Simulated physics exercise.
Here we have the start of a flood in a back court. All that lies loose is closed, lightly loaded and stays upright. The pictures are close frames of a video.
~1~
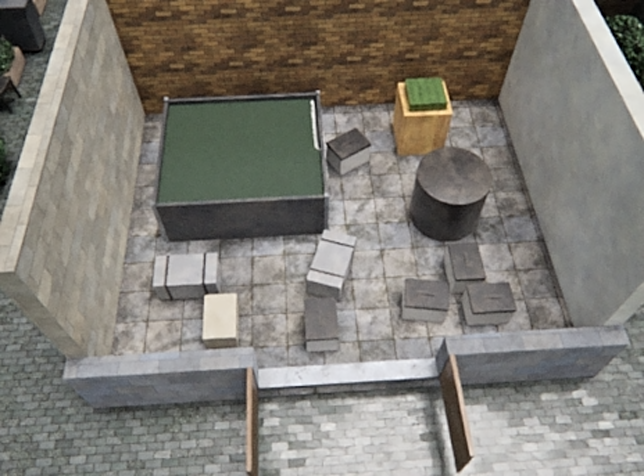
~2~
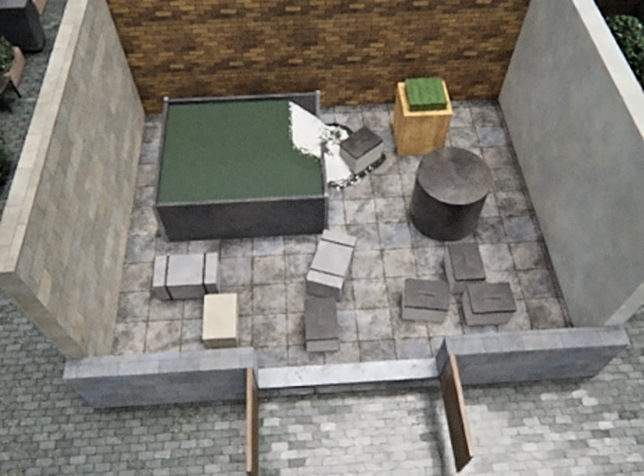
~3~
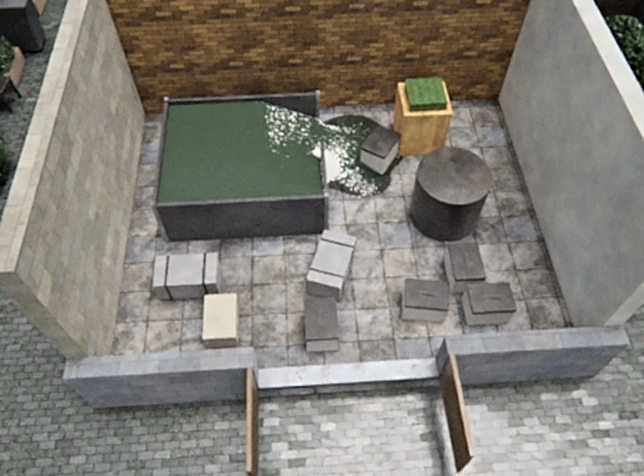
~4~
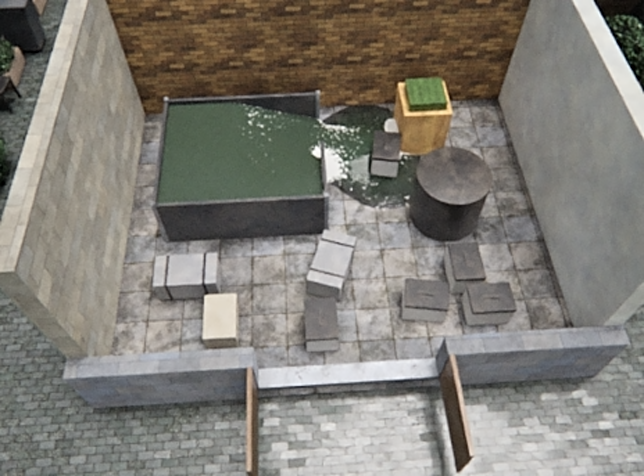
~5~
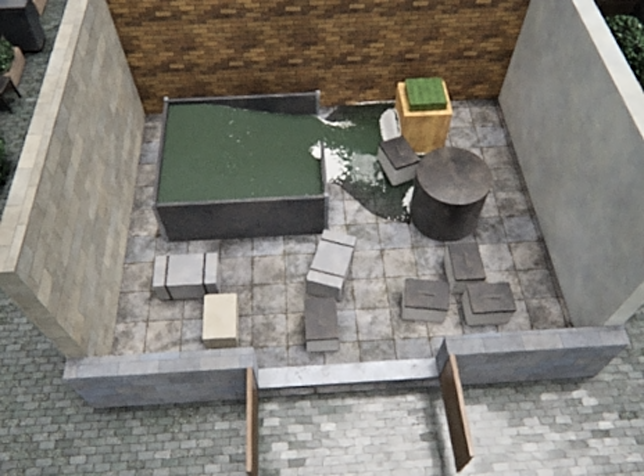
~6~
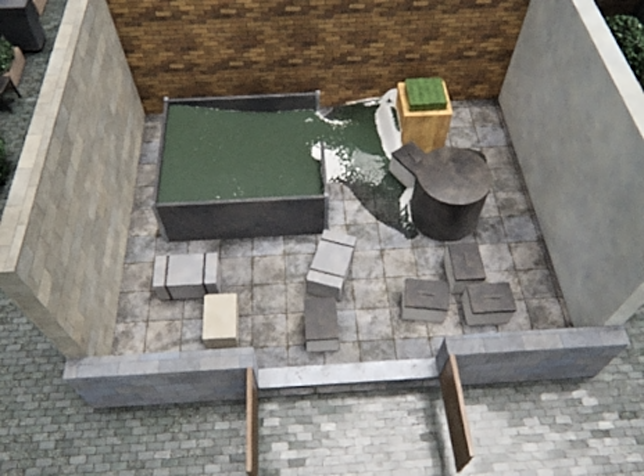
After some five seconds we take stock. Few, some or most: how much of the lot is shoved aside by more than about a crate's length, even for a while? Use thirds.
It is between one and two thirds.
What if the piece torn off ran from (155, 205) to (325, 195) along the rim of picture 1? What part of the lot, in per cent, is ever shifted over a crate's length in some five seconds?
About 90 per cent.
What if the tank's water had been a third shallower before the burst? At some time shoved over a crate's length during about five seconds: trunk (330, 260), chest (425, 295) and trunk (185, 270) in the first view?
One after the other: Under that, yes, never so far.
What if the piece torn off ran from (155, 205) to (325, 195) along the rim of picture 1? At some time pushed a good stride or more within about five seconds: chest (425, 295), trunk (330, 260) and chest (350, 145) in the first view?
One after the other: That far or more, moved that far, less than that.
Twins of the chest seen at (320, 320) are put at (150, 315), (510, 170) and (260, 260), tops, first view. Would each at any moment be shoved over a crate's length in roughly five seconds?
In turn: No, pushed that far, no.
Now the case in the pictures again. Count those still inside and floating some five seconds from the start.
3 of them.
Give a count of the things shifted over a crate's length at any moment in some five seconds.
It comes to 3.
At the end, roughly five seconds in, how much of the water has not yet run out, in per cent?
Near 94 in a hundred.
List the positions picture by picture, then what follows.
The first frame shows a chest at (349, 143) rests on the ground; a chest at (427, 293), on the bottom; 0 of 8 have shifted.
The second frame shows a chest at (361, 141), on the bottom, close to its start; a chest at (427, 293) rests on the ground; 1 of 8 have shifted.
The third frame shows a chest at (381, 141), on the bottom, a stride from its start; a chest at (427, 293), on the bottom; 1 of 8 have shifted.
The fourth frame shows a chest at (387, 145), afloat, a stride from its start; a chest at (427, 293), on the bottom; 1 of 8 have shifted.
The fifth frame shows a chest at (399, 151), afloat, a stride from its start; a chest at (427, 293), on the bottom; 1 of 8 have shifted.
The sixth frame shows a chest at (414, 158), afloat, a stride from its start; a chest at (427, 293) rests on the ground; 1 of 8 have shifted.
A moment on, 1 of 8 are well off their spots; 1 afloat.
Next, 1 of 8 are well off their spots; 1 afloat.
Later, 1 of 8 are well off their spots; 3 afloat.
In the end, 3 of 8 are well off their spots, and 3 have been at some point; 3 afloat.
